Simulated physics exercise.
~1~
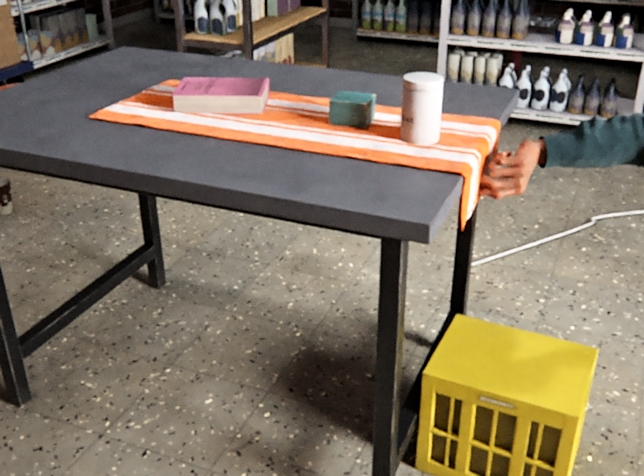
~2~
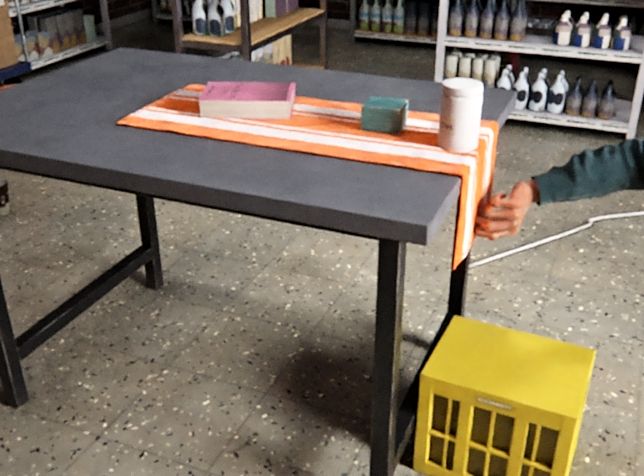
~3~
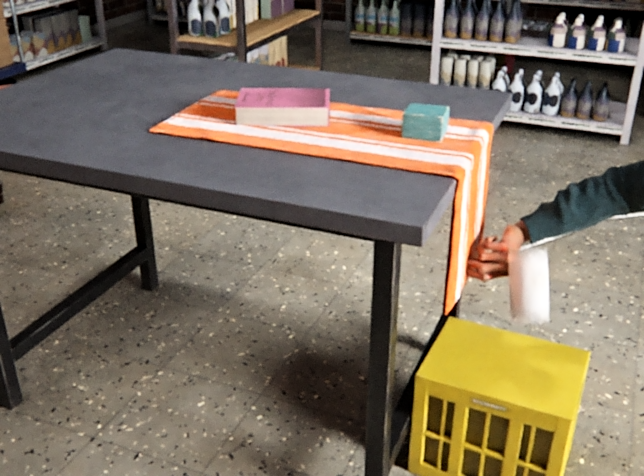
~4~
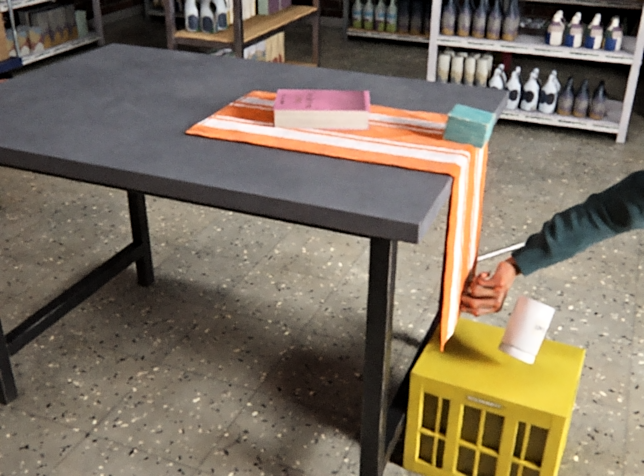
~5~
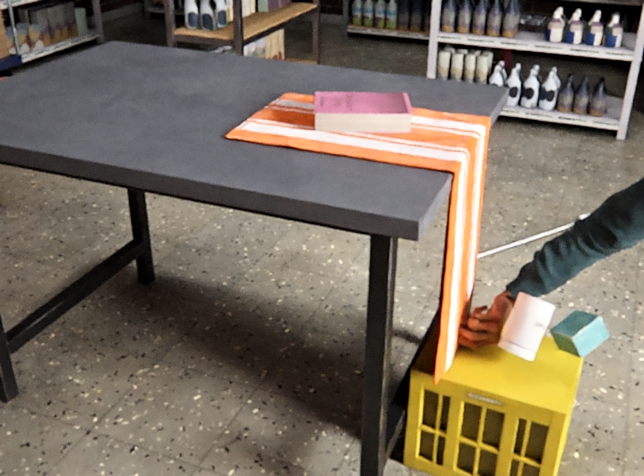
An orange striped scarf was slowly pulled down over the end of a dark table by a hand, and the white jar and then the turquoise block dropped off onto the yellow crate, while the pink book rode along but stayed on the table.
